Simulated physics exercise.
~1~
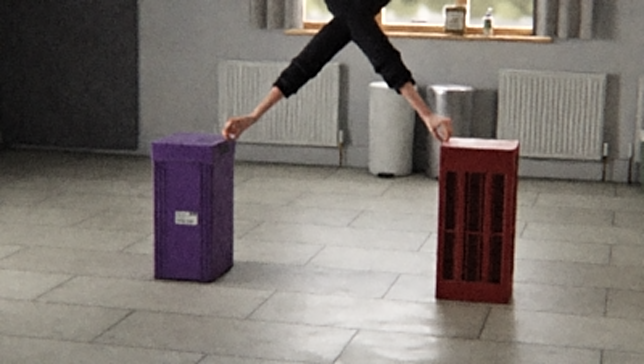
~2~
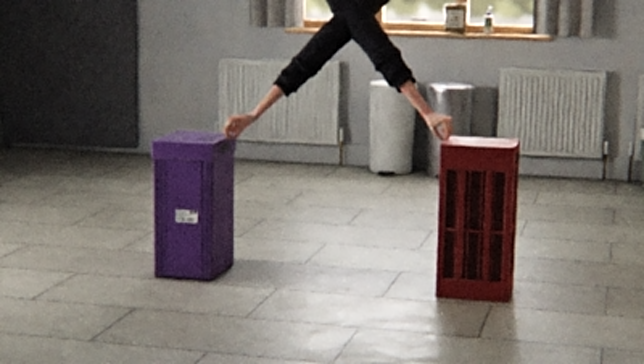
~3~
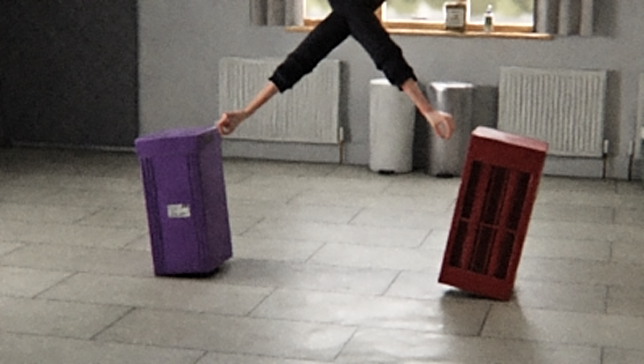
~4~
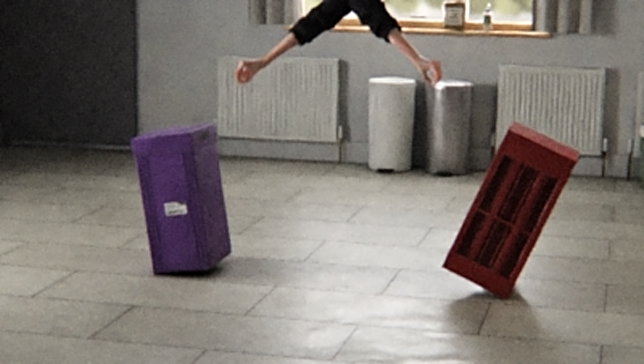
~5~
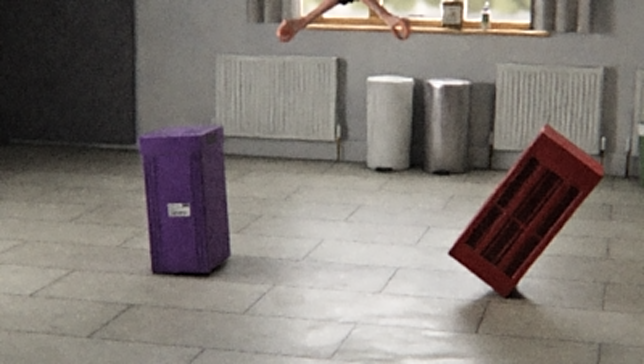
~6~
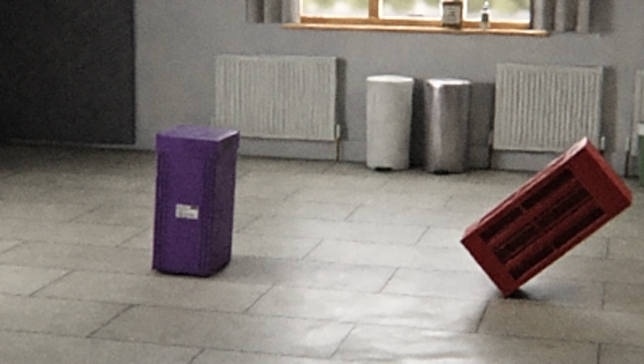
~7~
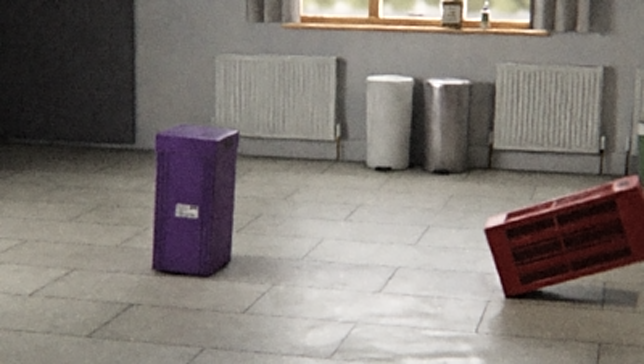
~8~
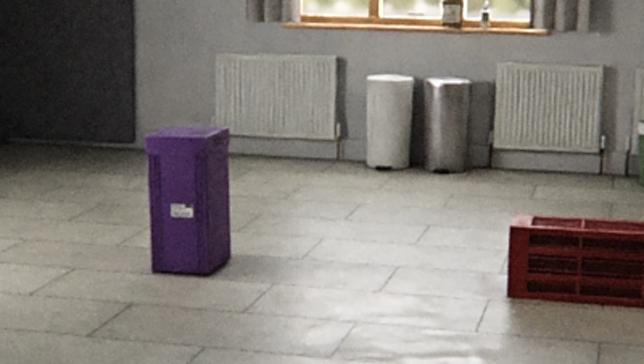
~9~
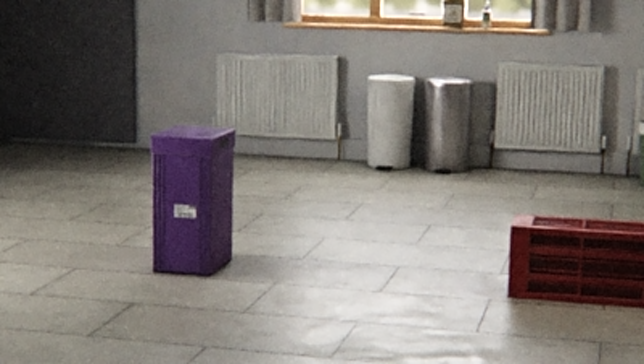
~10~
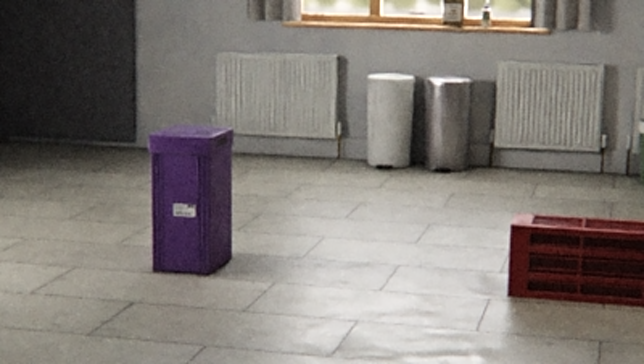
Two hands release a purple tote, which rocks upright, and a red crate, which topples right.
